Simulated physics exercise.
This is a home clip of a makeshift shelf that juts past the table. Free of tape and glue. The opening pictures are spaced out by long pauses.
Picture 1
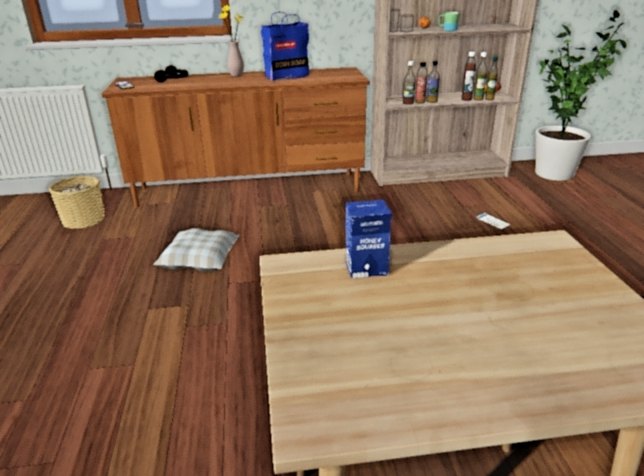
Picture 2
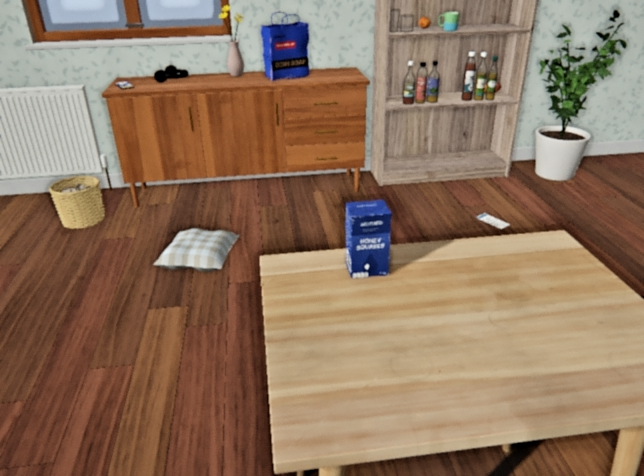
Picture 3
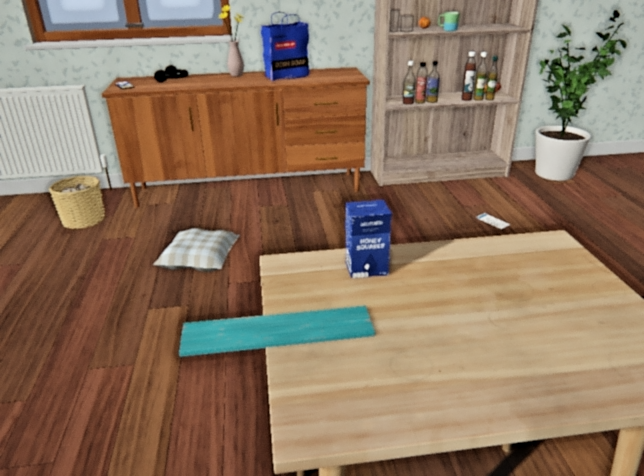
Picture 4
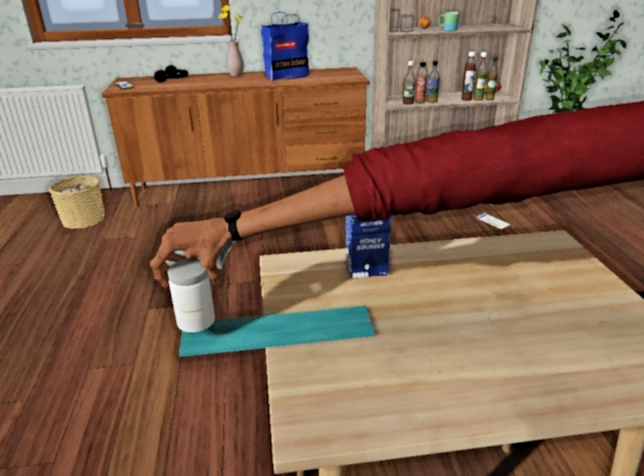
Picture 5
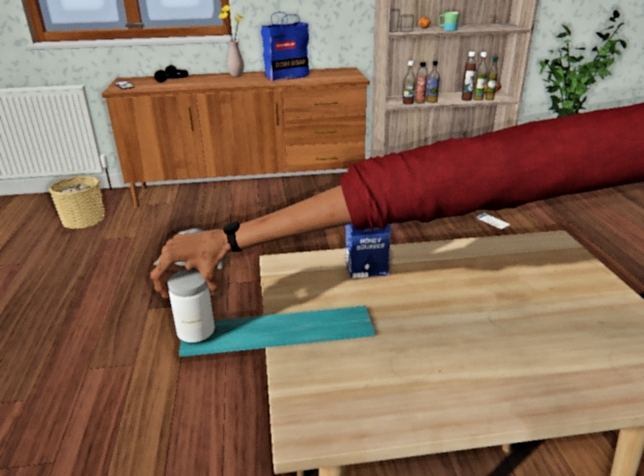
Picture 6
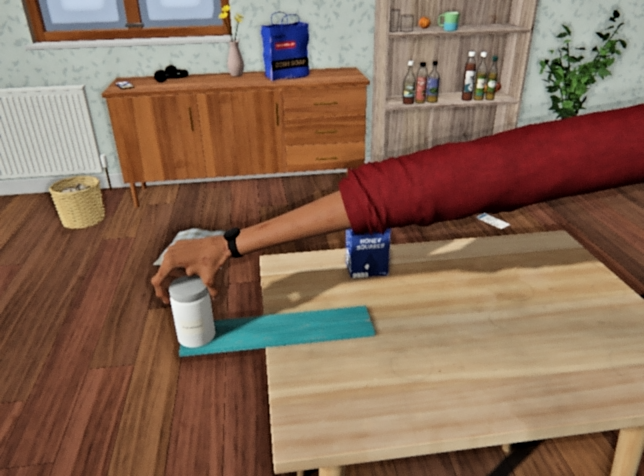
A turquoise plank appeared on the wooden table, jutting out past its left edge, and then a hand in a red sleeve lowered a white jar onto the plank's overhanging end and kept holding it.
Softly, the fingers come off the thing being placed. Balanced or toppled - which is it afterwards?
In the end it can't stay on the table.
Then, 0.40 s after the last picture, white jar now down on the floor or falling; turquoise plank tipped 73° from how it was.
Then, 0.50 s after the last picture, turquoise plank now down on the floor or falling.
Then, 0.70 s after the last picture, things are still on the move.
At rest, down on the floor or falling, turquoise plank and white jar; blue carton in place. The plank comes down.
